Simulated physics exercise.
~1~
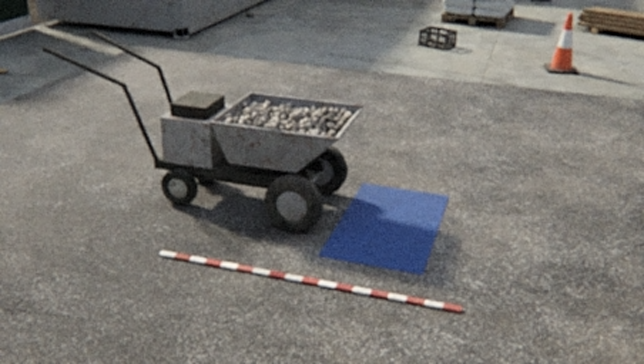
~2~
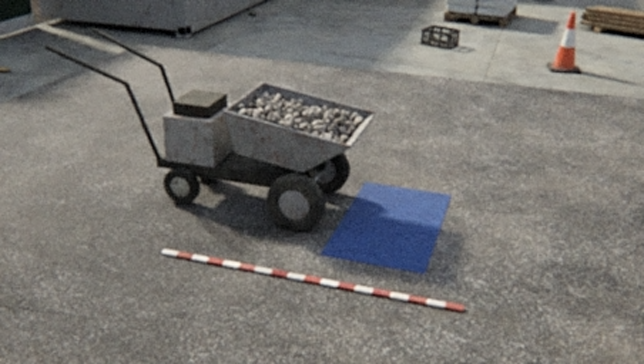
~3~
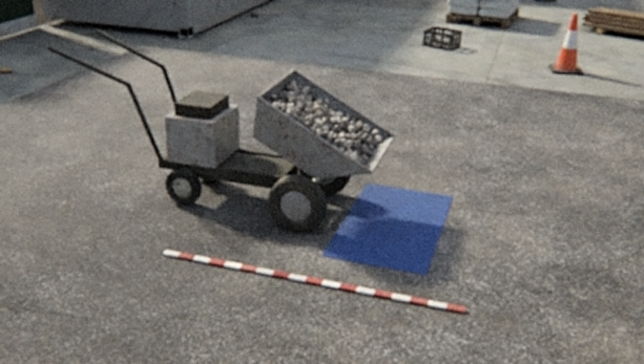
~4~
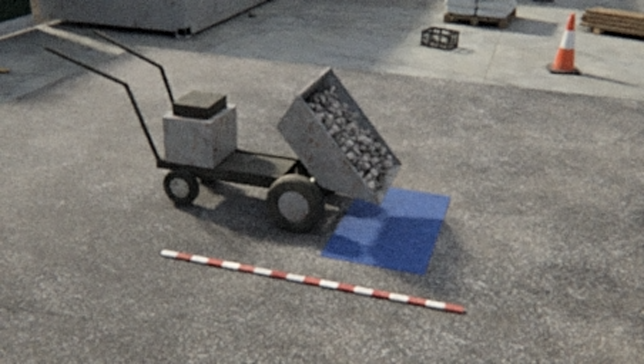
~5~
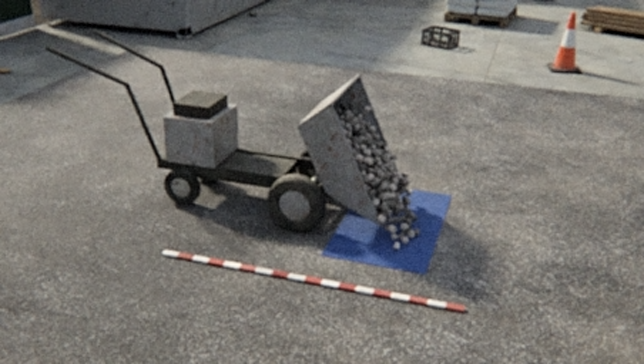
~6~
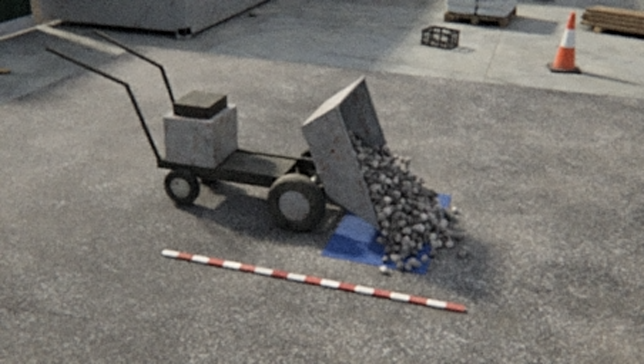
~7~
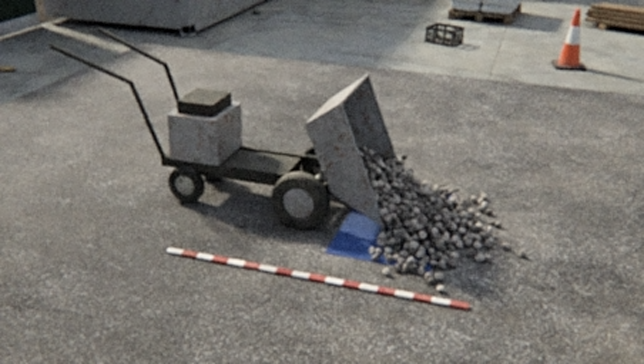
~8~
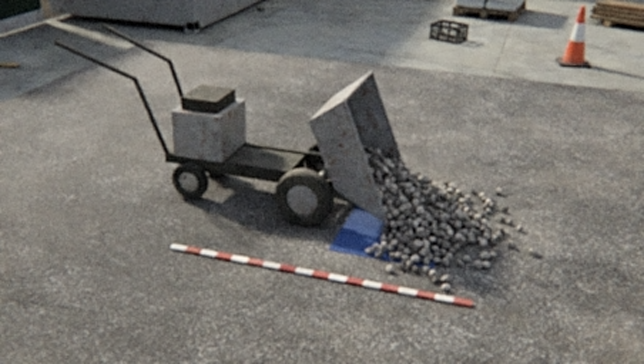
Grey stones sliding from the tipping skip of a small motor barrow, spilling over a blue sheet and onto the surrounding ground.
